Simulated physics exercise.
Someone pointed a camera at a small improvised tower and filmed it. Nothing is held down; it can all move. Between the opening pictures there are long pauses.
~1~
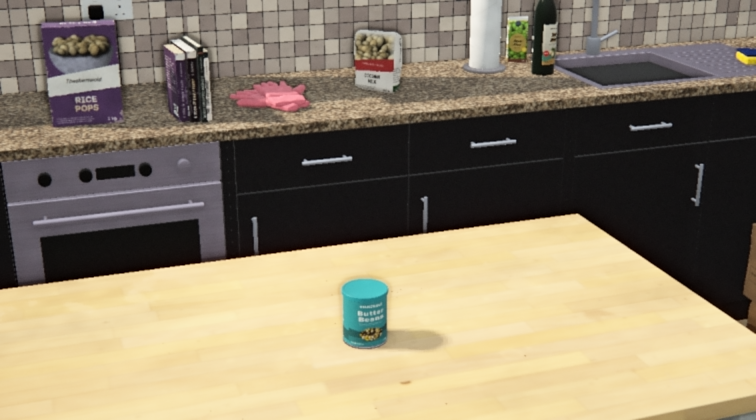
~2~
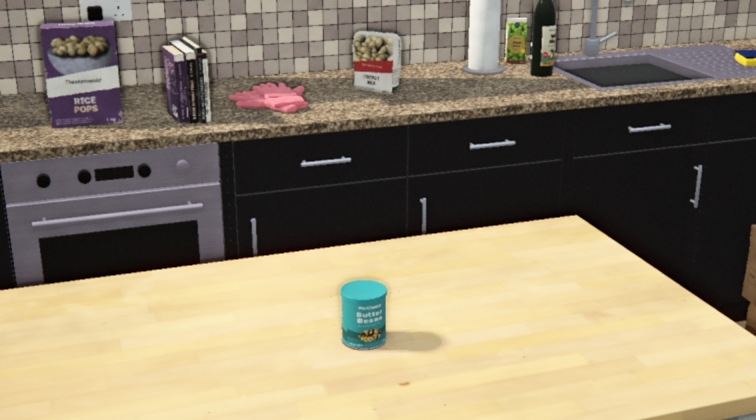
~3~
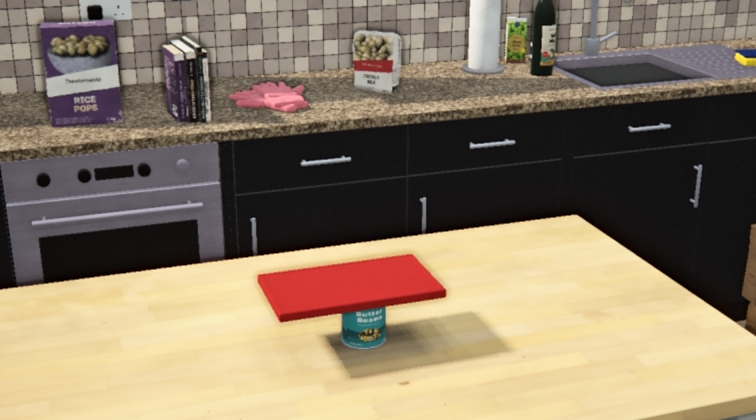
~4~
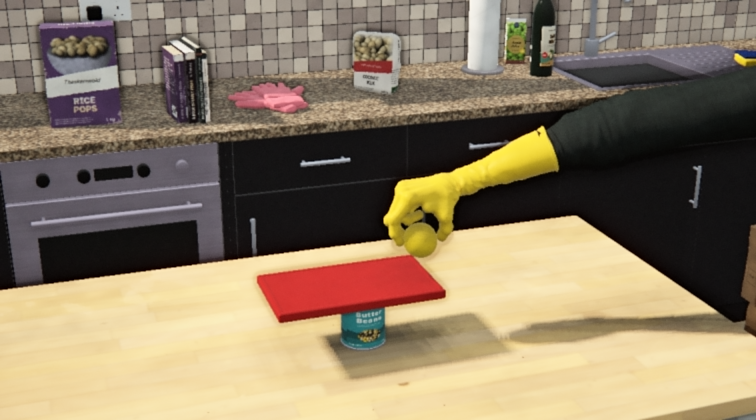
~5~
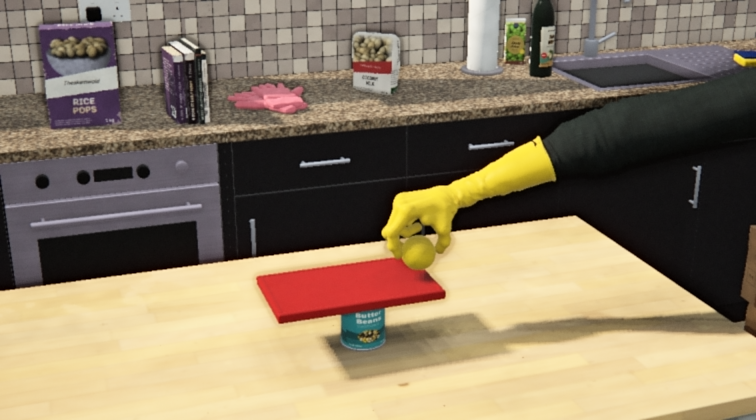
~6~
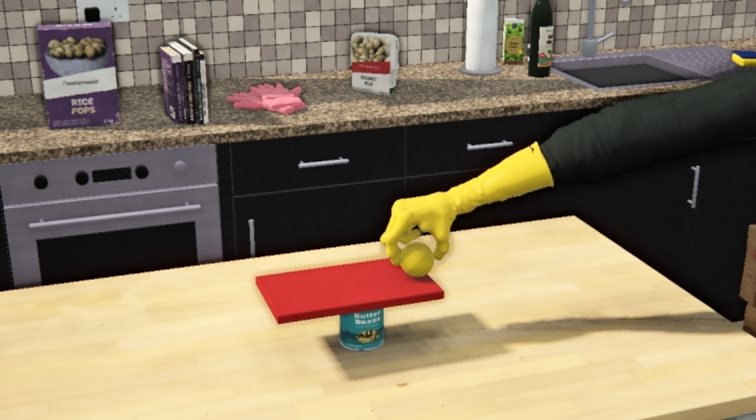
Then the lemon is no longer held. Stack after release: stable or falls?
The stack stays intact.
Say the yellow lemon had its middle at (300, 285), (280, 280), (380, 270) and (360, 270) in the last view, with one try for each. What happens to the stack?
Topples, topples, stands firm, stands firm.
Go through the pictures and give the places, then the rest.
The last thing is not in view yet; turquoise tin (365, 314), in the first picture.
The last thing is not in view yet; turquoise tin (364, 315), in the second picture.
The last thing is not in view yet; turquoise tin (364, 315), in the third picture.
On its way; yellow lemon (420, 240); turquoise tin (363, 315), in the fourth picture.
On its way; yellow lemon (418, 253); turquoise tin (363, 316), in the fifth picture.
In place under the hand; yellow lemon (417, 259); turquoise tin (362, 316), in the sixth picture.
Then, 0.30 s on from there, no change.
Then, 0.70 s on from there, yellow lemon resting near (417, 260).
In the end, all 3 unmoved. At the end, from the last picture's camera, yellow lemon near (417, 260). The stack stays up.
